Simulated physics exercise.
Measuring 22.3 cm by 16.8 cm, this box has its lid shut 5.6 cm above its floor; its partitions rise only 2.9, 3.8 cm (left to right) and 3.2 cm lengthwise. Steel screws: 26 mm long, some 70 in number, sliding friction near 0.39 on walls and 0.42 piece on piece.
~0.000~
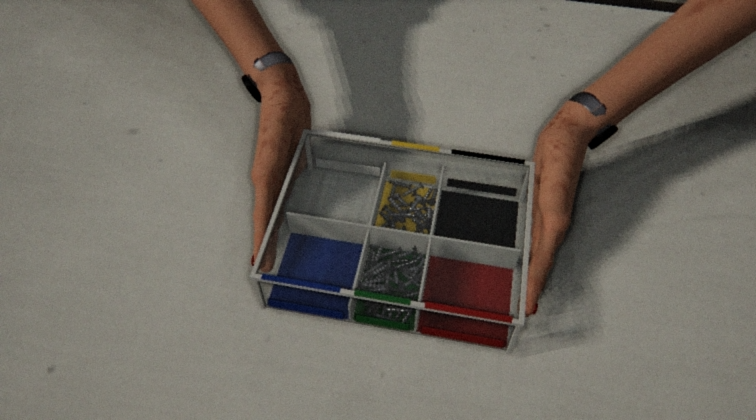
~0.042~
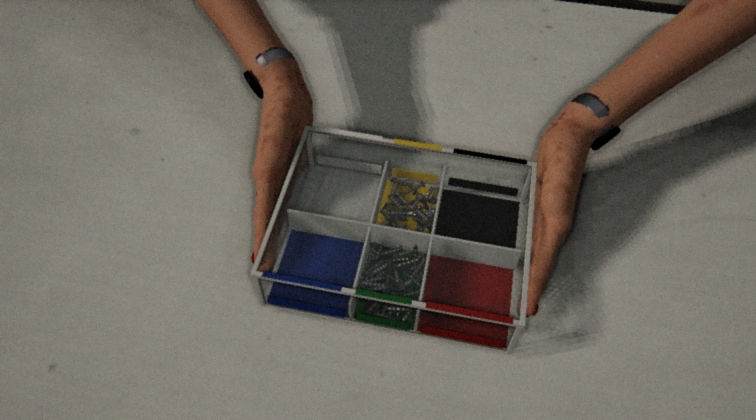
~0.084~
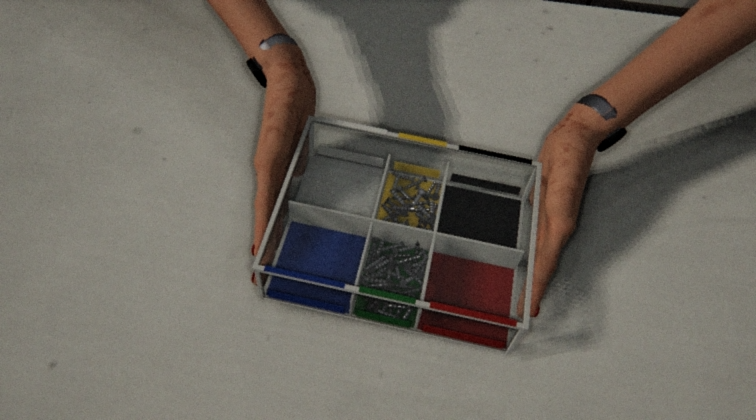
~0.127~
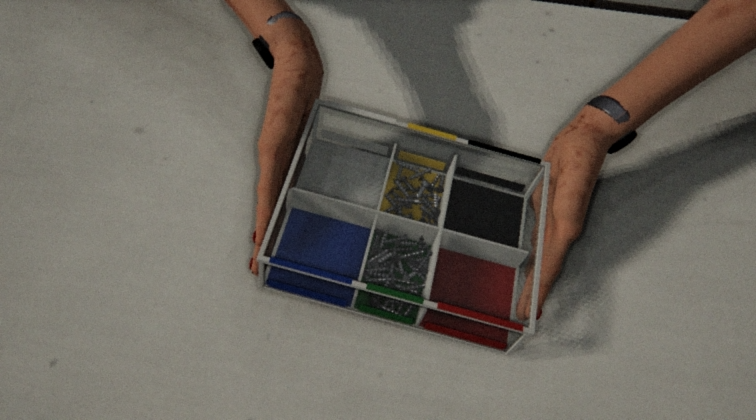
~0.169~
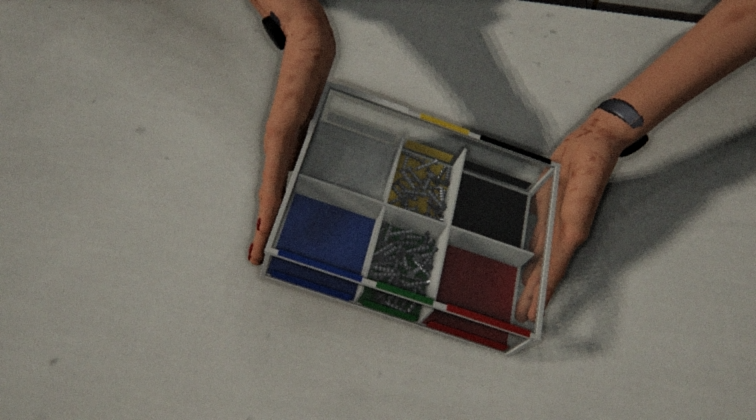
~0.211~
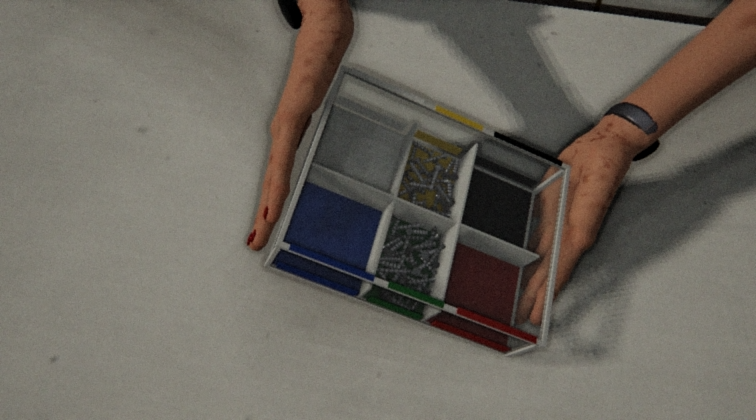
On a pale surface, two hands tilt a clear divided box of screws rightward.
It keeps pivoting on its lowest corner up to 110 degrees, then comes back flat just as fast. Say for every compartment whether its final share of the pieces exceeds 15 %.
Red compartment: Exceeds, blue compartment: Does not exceed, green compartment: Exceeds, yellow compartment: Does not exceed, white compartment: Does not exceed, black compartment: Does not exceed.
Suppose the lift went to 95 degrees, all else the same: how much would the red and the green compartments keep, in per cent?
Red: 40; green: 40 (per cent).
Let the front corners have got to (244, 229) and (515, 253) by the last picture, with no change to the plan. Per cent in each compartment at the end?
Red 0, blue 0, green 0, yellow 15, white 85, black 0.
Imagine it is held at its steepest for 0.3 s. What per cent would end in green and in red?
You'd end up with green at 40 per cent and red at 55 per cent.
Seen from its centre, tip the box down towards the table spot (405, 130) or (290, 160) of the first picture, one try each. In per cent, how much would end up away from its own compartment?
First try: About 60 percent; second try: About 90 percent.
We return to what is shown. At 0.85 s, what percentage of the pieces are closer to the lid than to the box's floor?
About 80 per cent.
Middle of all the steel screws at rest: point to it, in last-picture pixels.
Look around (474, 318) in the last picture.
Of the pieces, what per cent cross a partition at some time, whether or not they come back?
About 70 %.
After 0.85 s, tilt 109 degrees; red 20 %, green 50 %, yellow 25 %, black 5 %.
After 1.27 s, tilt 47 degrees; red 60 %, green 25 %, yellow 5 %, black 10 %.
After 1.78 s, tilt 0 degrees; red 60 %, green 25 %, yellow 5 %, black 10 %.
In the end, at 2.2 s, red 60 %, blue 0 %, green 25 %, yellow 5 %, white 0 %, black 10 %.
